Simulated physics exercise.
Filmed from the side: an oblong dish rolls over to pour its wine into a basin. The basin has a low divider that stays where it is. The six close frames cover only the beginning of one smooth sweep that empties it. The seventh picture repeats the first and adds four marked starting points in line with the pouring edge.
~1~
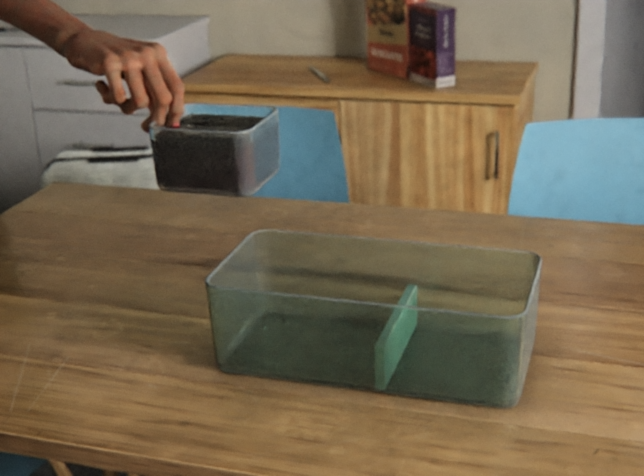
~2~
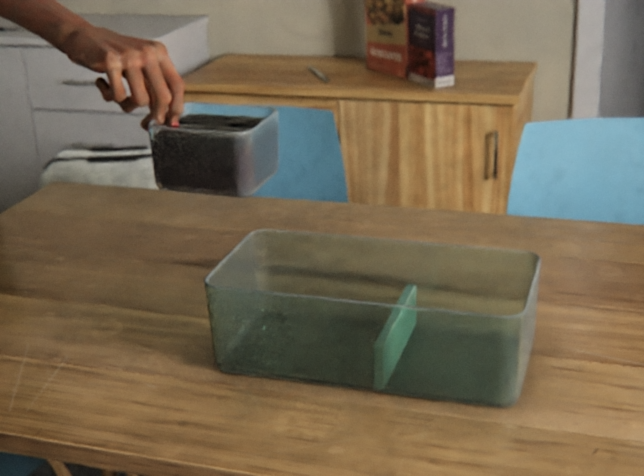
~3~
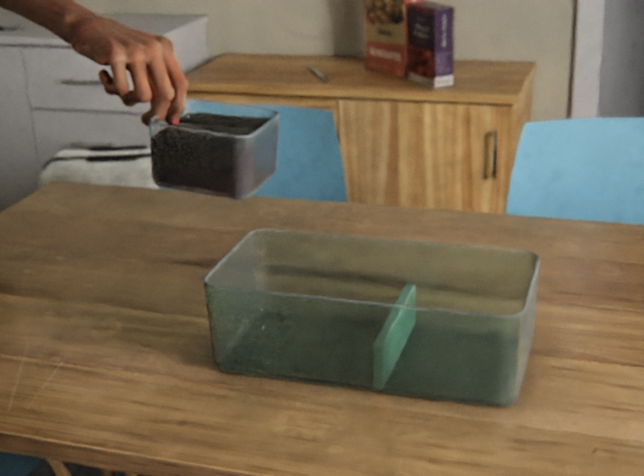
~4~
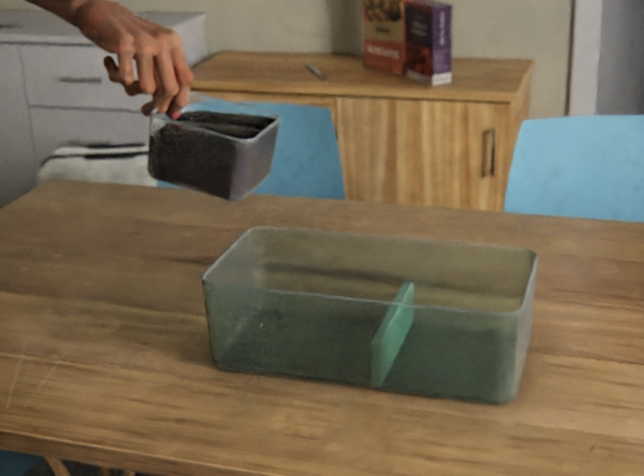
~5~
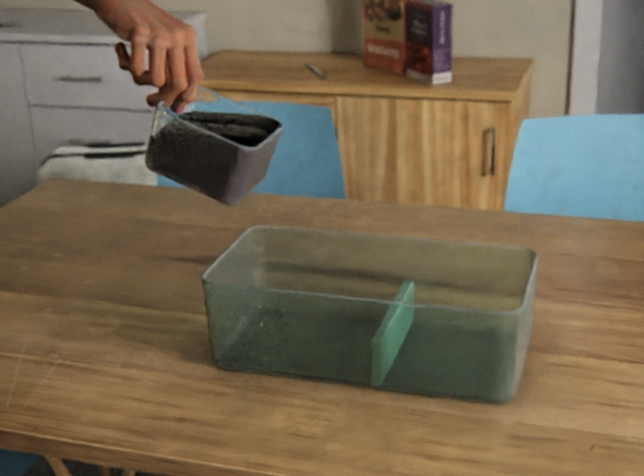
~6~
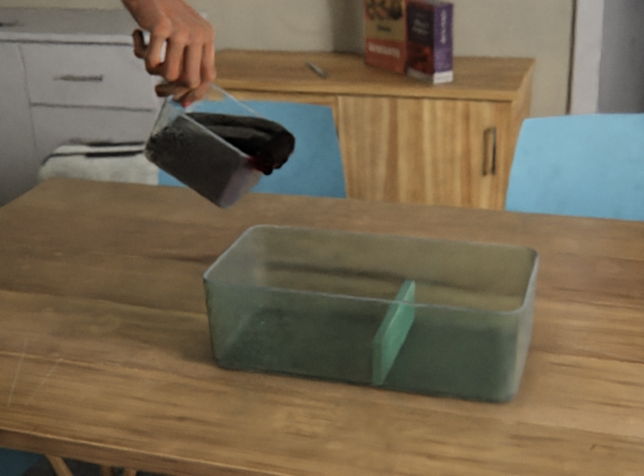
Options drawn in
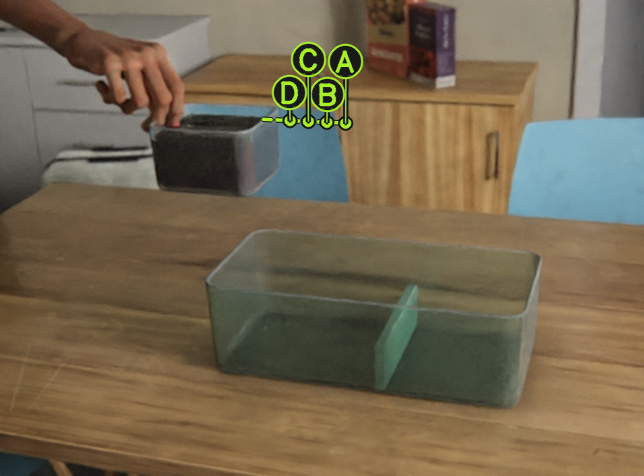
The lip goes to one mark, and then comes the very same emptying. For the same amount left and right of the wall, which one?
I would pick spot B.
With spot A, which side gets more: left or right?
More ends on the right.
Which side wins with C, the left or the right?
The left one.
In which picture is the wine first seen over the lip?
Picture 5.
On the marked copy, A at (345, 123); B at (326, 122); C at (308, 121); D at (290, 120).
Choosing A, about 27 % ends left of the wall and 72 % right of it.
Choosing B, about 46 % ends left of the wall and 53 % right of it.
Choosing C, about 84 % ends left of the wall and 15 % right of it.
Choosing D, about 98 % ends left of the wall and 1 % right of it.
